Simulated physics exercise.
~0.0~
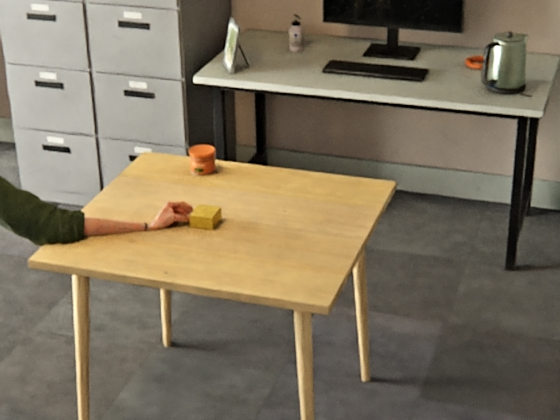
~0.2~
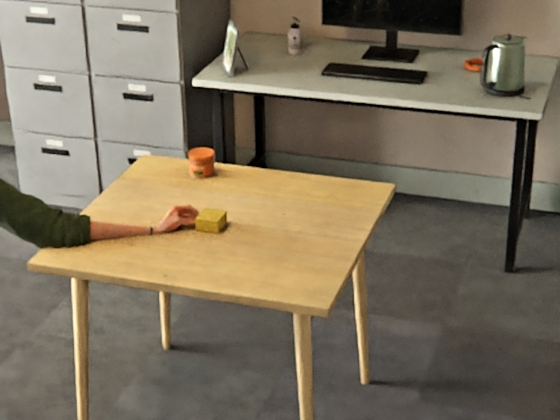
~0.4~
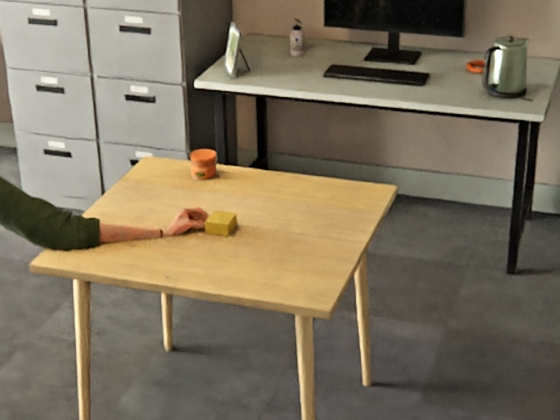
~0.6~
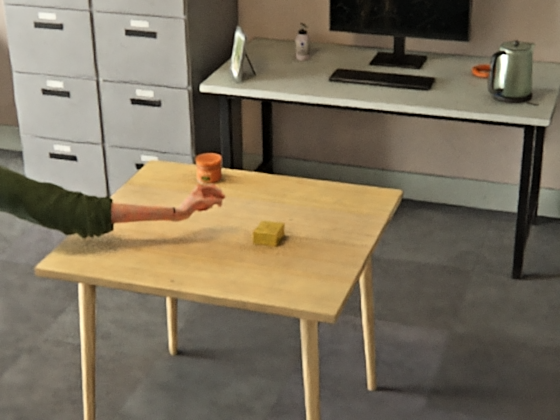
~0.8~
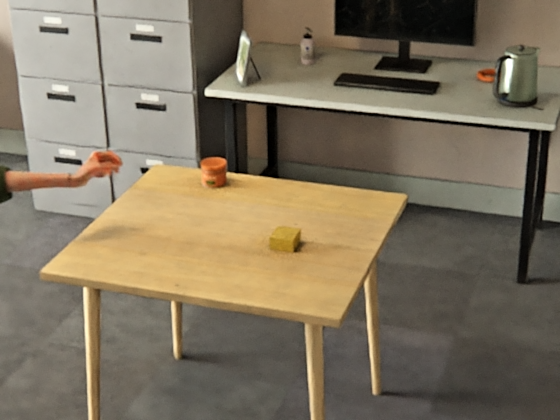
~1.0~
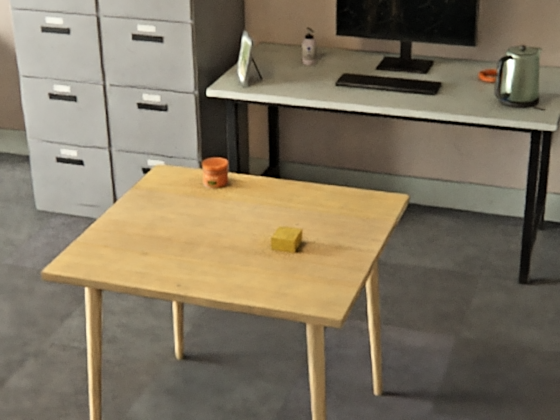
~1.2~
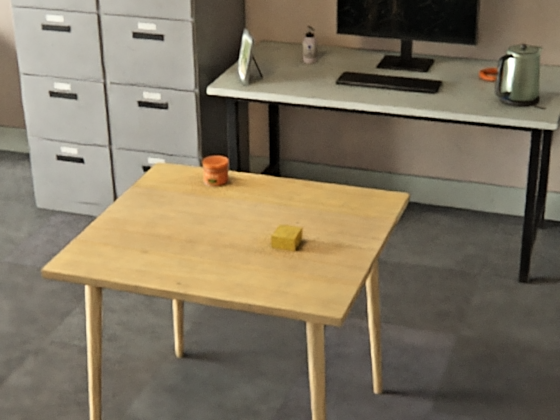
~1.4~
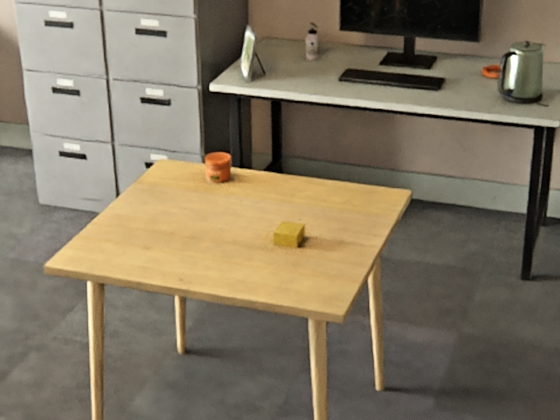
A hand pushes a yellow block right across the table and withdraws, leaving it resting there.
